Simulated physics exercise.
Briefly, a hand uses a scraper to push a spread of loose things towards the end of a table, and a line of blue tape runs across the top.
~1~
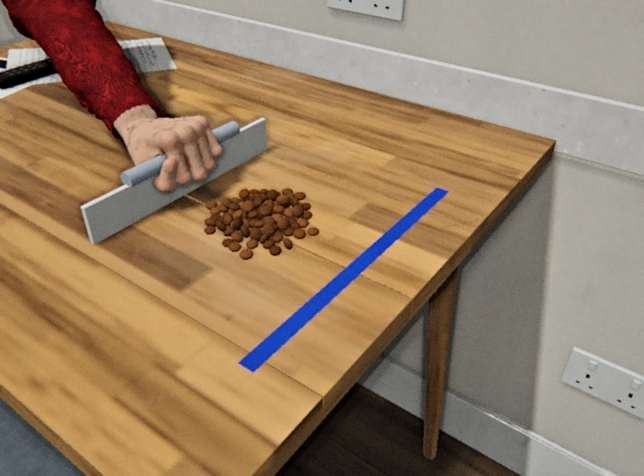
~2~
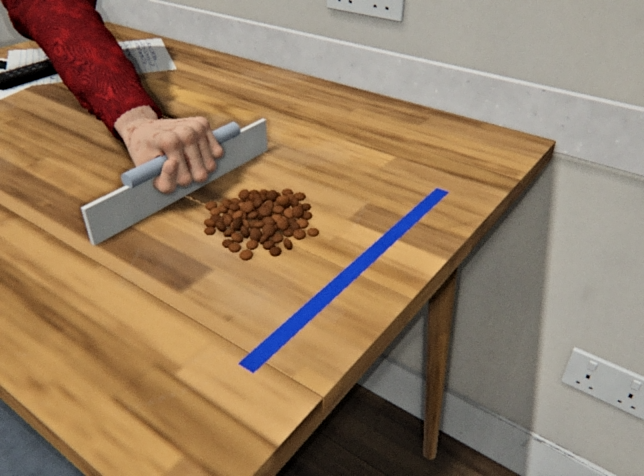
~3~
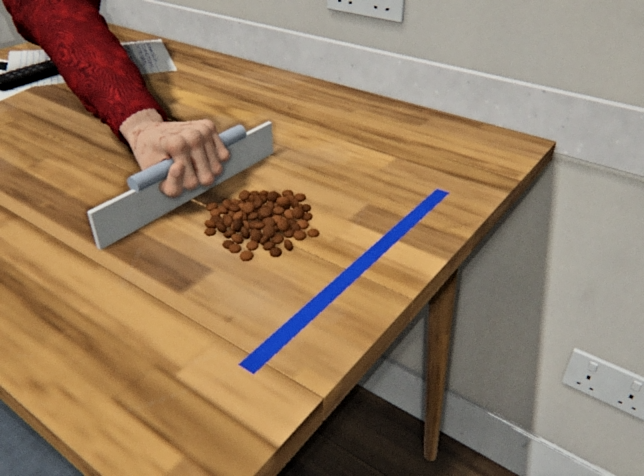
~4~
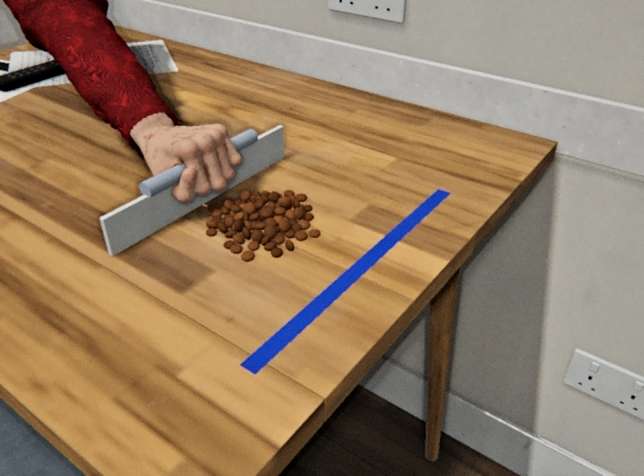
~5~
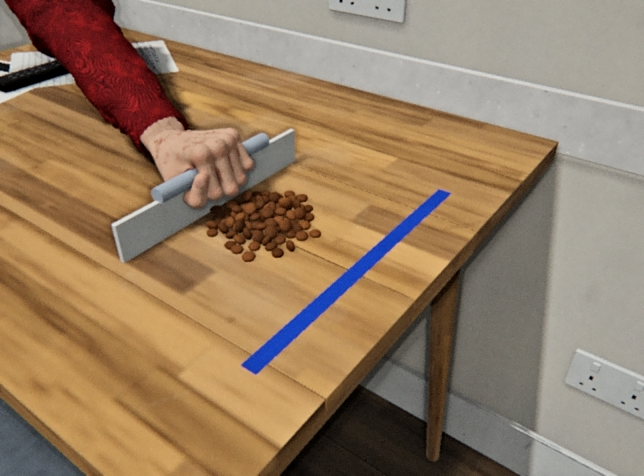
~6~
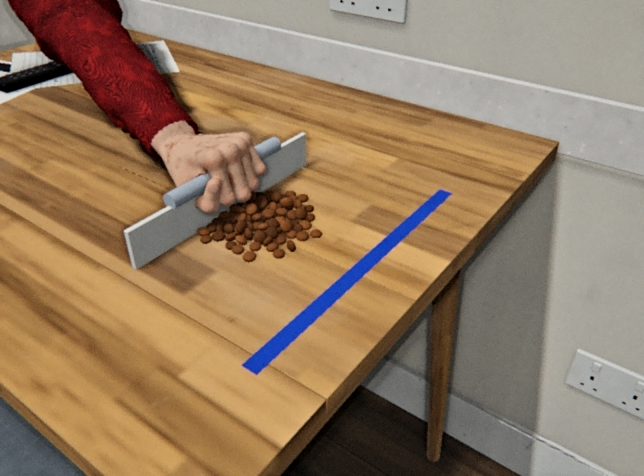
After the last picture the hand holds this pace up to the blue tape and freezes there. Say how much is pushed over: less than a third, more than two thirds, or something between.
Below a third.
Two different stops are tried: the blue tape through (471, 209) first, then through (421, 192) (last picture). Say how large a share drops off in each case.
You'd get 90 % the first time and 10 % the second.
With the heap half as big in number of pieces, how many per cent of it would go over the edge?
I'd put it at around 0 per cent.
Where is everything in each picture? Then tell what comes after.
The first frame shows scraper at (103, 216), at rest; blue tape at (436, 196), about a palm's width from the edge; edge at (419, 292); the heap at (261, 214), bits of dog kibble.
The second frame shows scraper at (104, 217), at rest.
The third frame shows scraper at (110, 221); the heap at (262, 216).
The fourth frame shows scraper at (122, 228).
The fifth frame shows scraper at (134, 234); the heap at (263, 216).
The sixth frame shows scraper at (146, 240); blue tape at (439, 198); edge at (422, 294); the heap at (270, 216), a small part pushed along.
Soon, scraper still moving, near (297, 203); heap all on the table, its front near (365, 260).
A while on, scraper stopped at the blue tape; heap a small part over the edge.
Towards the end, scraper stopped at the blue tape; heap about a quarter over the edge.
Finally, scraper stopped at the blue tape; heap about a quarter over the edge.
